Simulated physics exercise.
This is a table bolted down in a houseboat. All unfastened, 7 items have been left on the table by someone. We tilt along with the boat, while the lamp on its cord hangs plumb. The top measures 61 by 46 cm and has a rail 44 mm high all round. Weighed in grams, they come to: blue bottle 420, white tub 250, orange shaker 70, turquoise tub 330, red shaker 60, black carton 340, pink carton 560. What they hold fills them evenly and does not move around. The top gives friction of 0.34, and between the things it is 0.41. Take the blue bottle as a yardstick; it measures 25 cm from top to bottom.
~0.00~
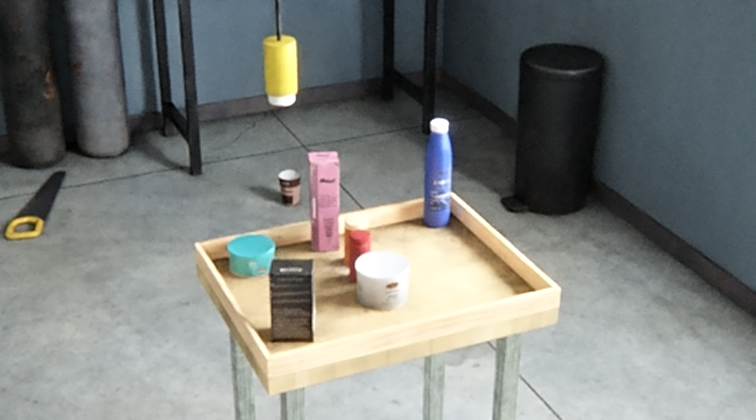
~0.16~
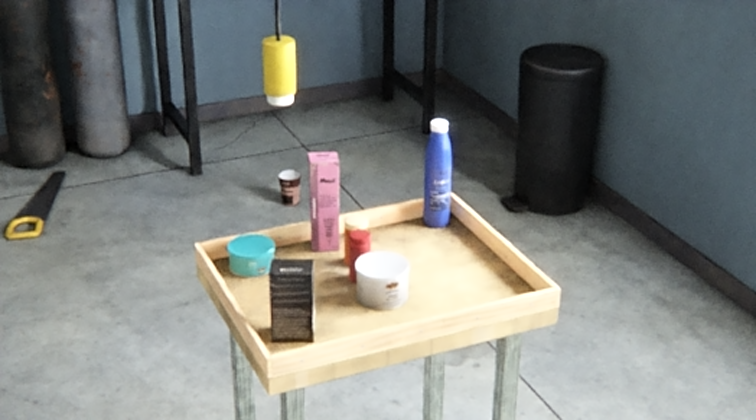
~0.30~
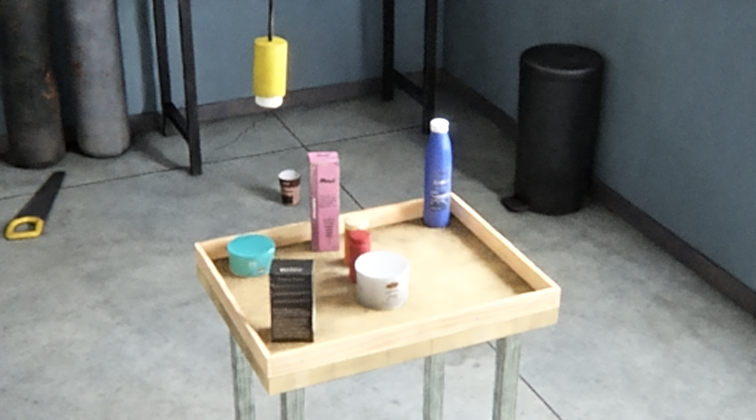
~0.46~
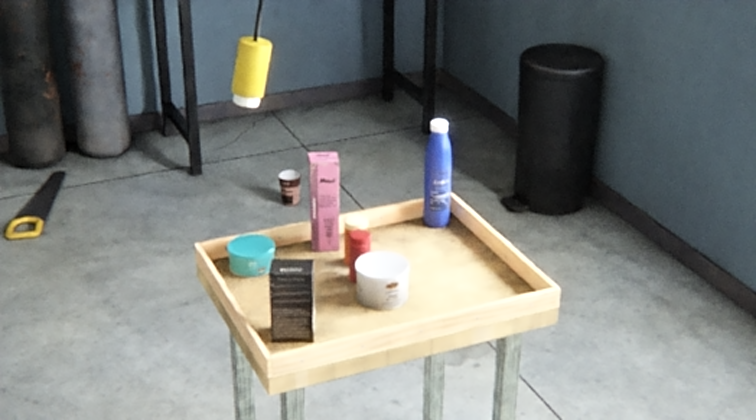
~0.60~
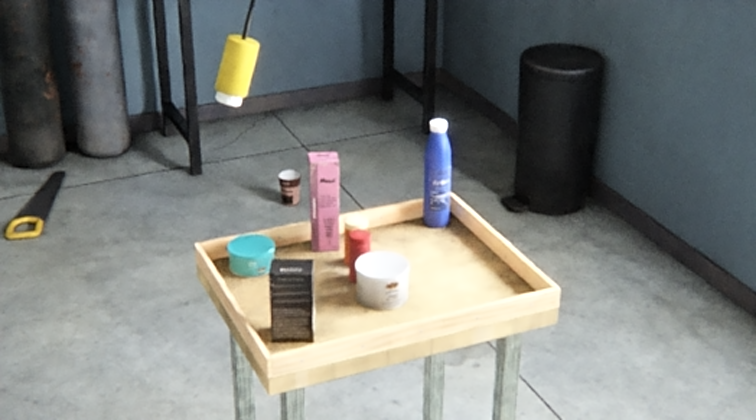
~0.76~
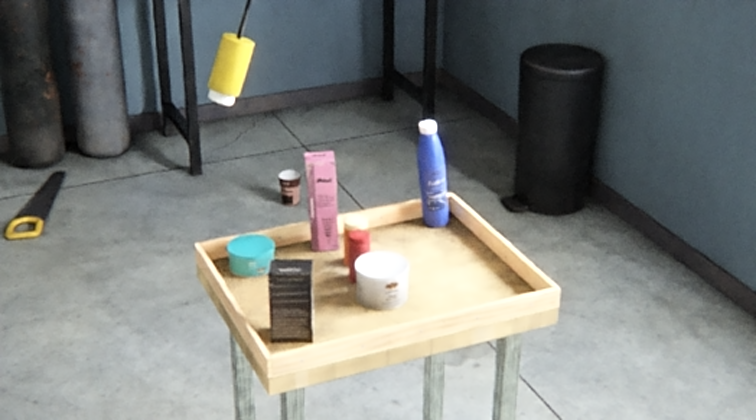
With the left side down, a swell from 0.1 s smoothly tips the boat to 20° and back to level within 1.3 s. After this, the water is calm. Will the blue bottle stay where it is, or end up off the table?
It is going to cling to the table.
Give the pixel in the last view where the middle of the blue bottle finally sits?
Near (370, 234).
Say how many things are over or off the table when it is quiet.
I make it 2.
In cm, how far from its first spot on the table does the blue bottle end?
Displacement: Approx. 21 cm.
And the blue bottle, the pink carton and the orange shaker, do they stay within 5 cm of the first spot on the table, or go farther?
Here is how it goes: The blue bottle moves off; next, the pink carton moves off; last, the orange shaker remains near its start.
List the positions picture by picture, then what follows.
In the first picture, boat level; blue bottle (438, 174); white tub (382, 281).
In the second picture, boat level; turquoise tub (252, 256); red shaker (360, 256).
In the third picture, boat heeled 4°, left side down; black carton (292, 301); pink carton (324, 203).
In the fourth picture, boat heeled 12°, left side down; white tub (382, 281).
In the fifth picture, boat heeled 17°, left side down; turquoise tub (252, 256); red shaker (360, 256).
In the sixth picture, boat heeled 20°, left side down; blue bottle (432, 174) 7° off its base; black carton (291, 301).
After 0.96 s, boat heeled 15°, left side down; blue bottle 45° off its base near (398, 188); pink carton 19° off its base.
After 1.06 s, boat heeled 11°, left side down; blue bottle on its side near (373, 214); pink carton 42° off its base.
After 1.16 s, boat heeled 6°, left side down; blue bottle on its side near (370, 218); pink carton 70° off its base; turquoise tub moved 2 cm.
After 1.26 s, boat heeled 2°, left side down; blue bottle on its side near (367, 232); pink carton on its side; turquoise tub moved 5 cm.
In the end (1.9 s), toppled on the table, blue bottle and pink carton; not toppled but over 5 cm from the start, turquoise tub; the other 4 under 5 cm from the start. In the last view, blue bottle near (370, 234).
